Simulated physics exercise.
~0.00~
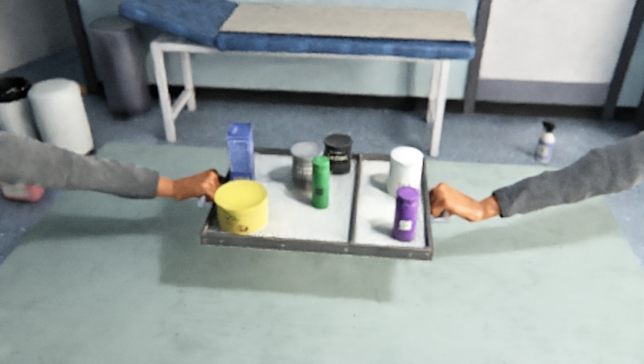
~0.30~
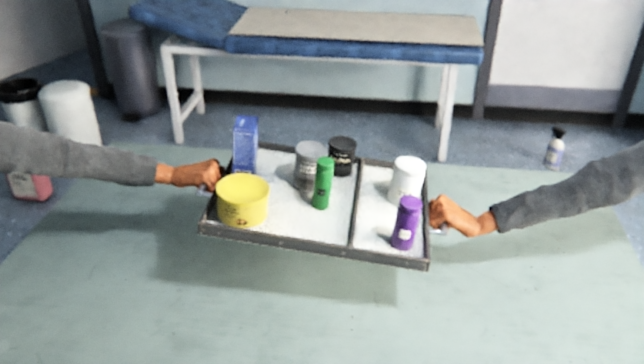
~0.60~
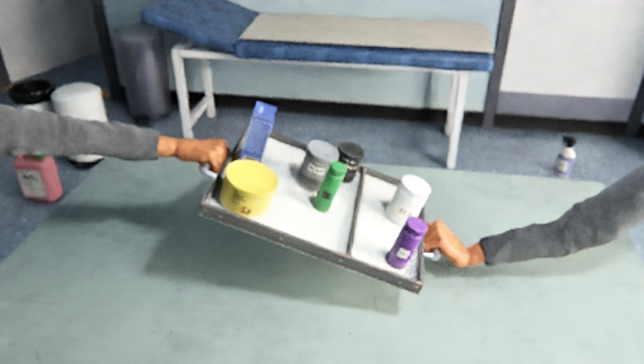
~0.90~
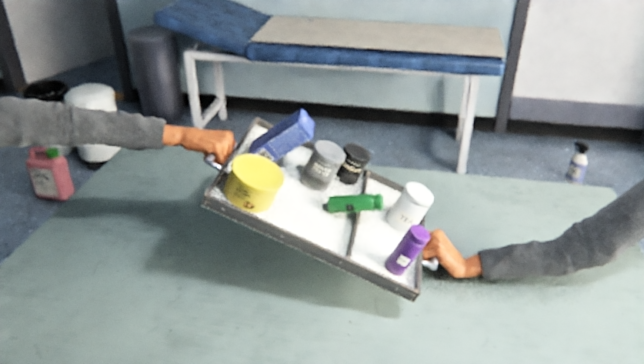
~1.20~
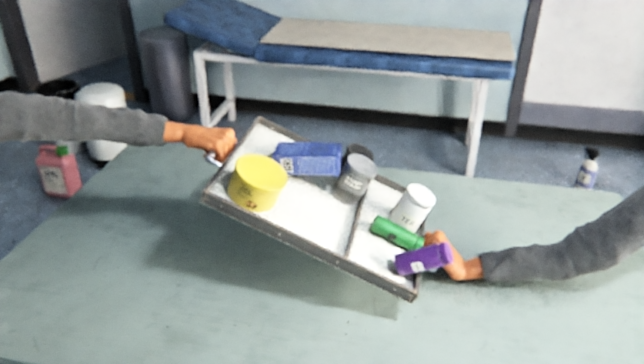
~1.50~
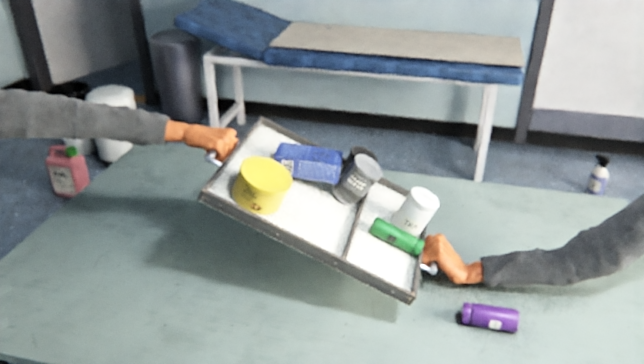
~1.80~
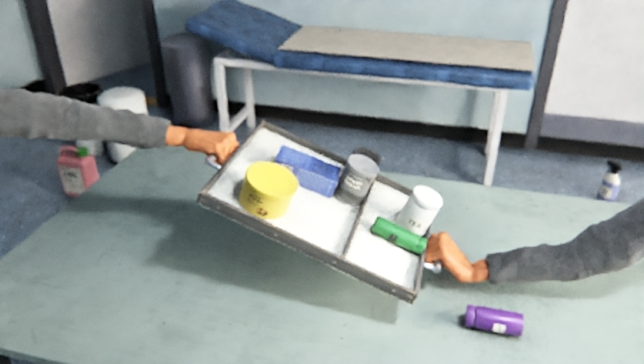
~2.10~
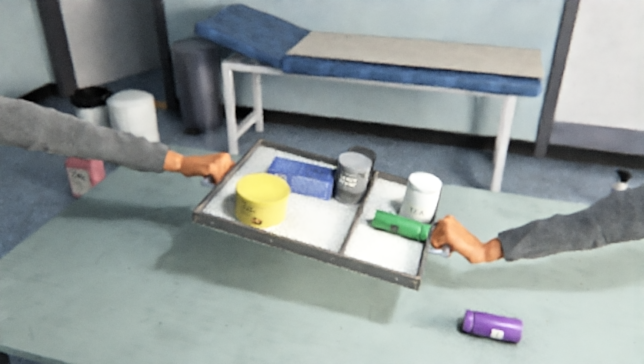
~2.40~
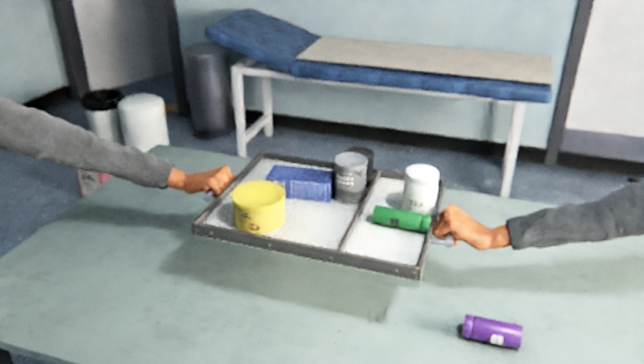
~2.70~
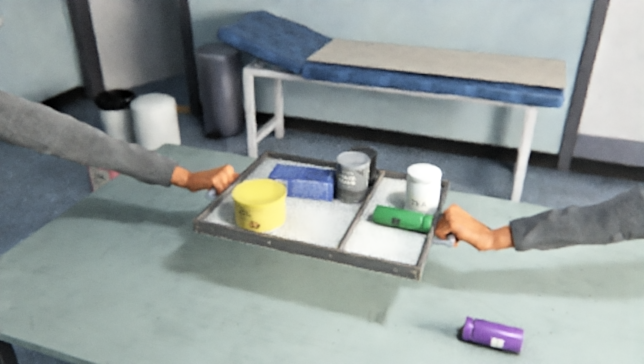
A shallow divided tray, gripped at either end by two grey-sleeved hands, hovers over a pale green table, seen from above in a room with a blue padded couch behind. It carries a yellow tub, blue carton, grey and black tins, green and purple shakers and a white jar. The hands tip it down to the right, and the green shaker topples and slides right while the carton falls over. The purple shaker tips over the right rim onto the table. The tray levels, with the carton and green shaker lying on it and the rest upright.
